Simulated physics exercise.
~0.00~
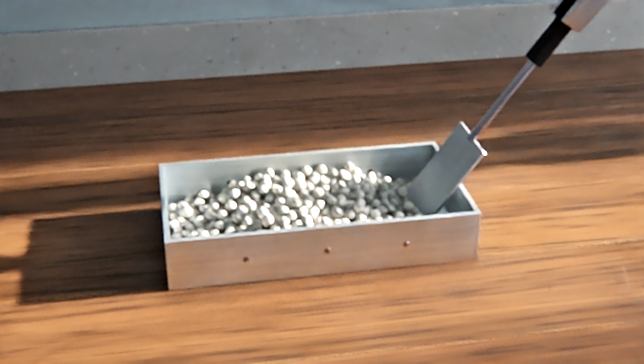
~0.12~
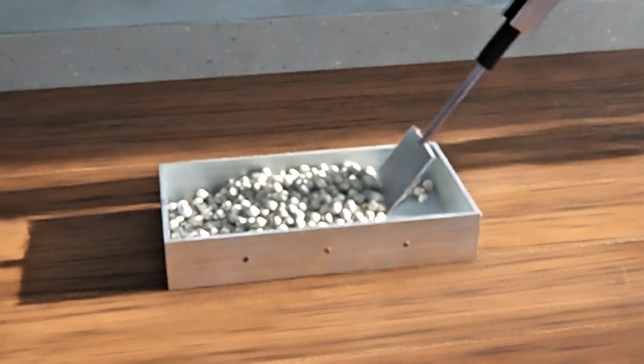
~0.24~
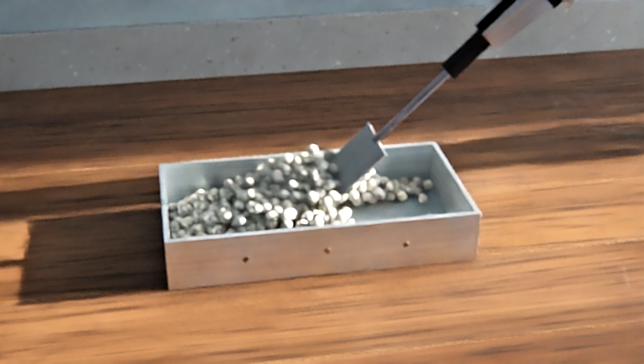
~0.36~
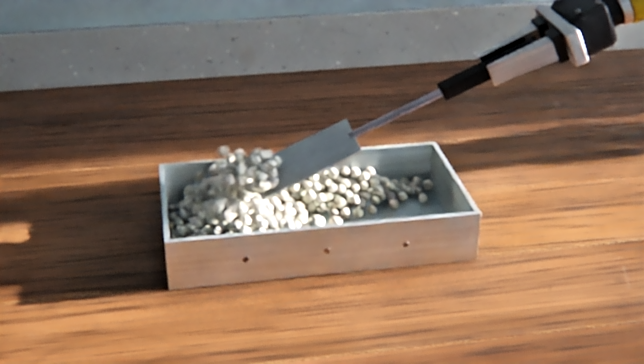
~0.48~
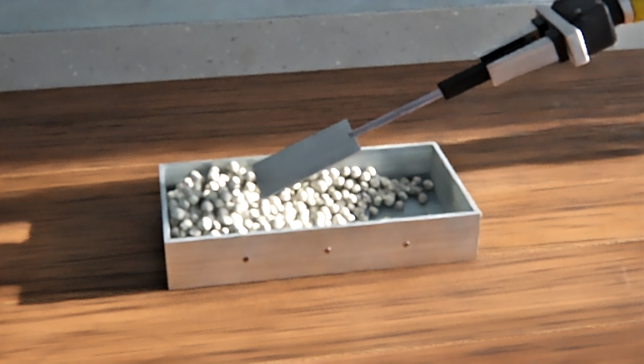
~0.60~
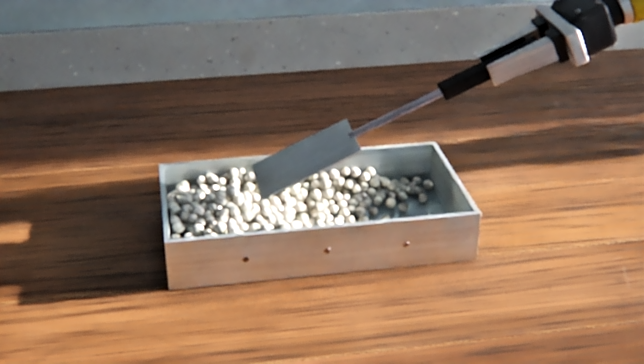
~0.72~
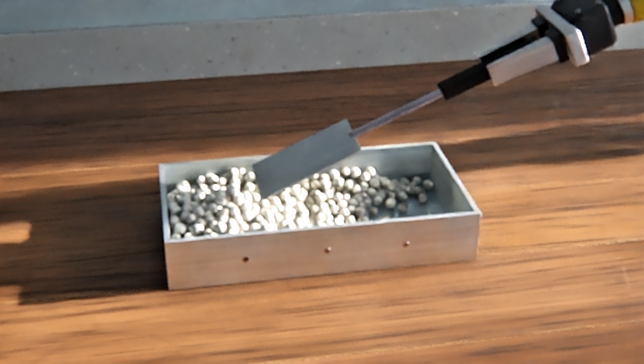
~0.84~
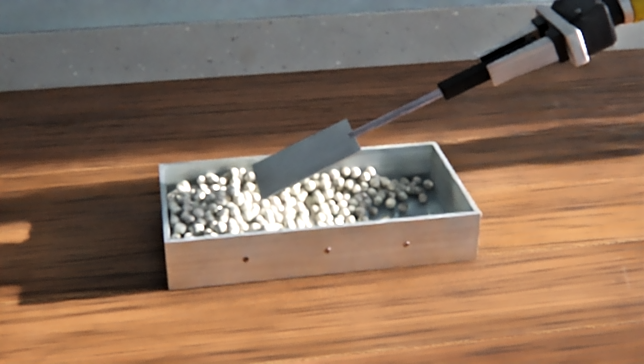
A spatula pushes pale beads leftward through a metal trough, tilts flatter, and stops above them.
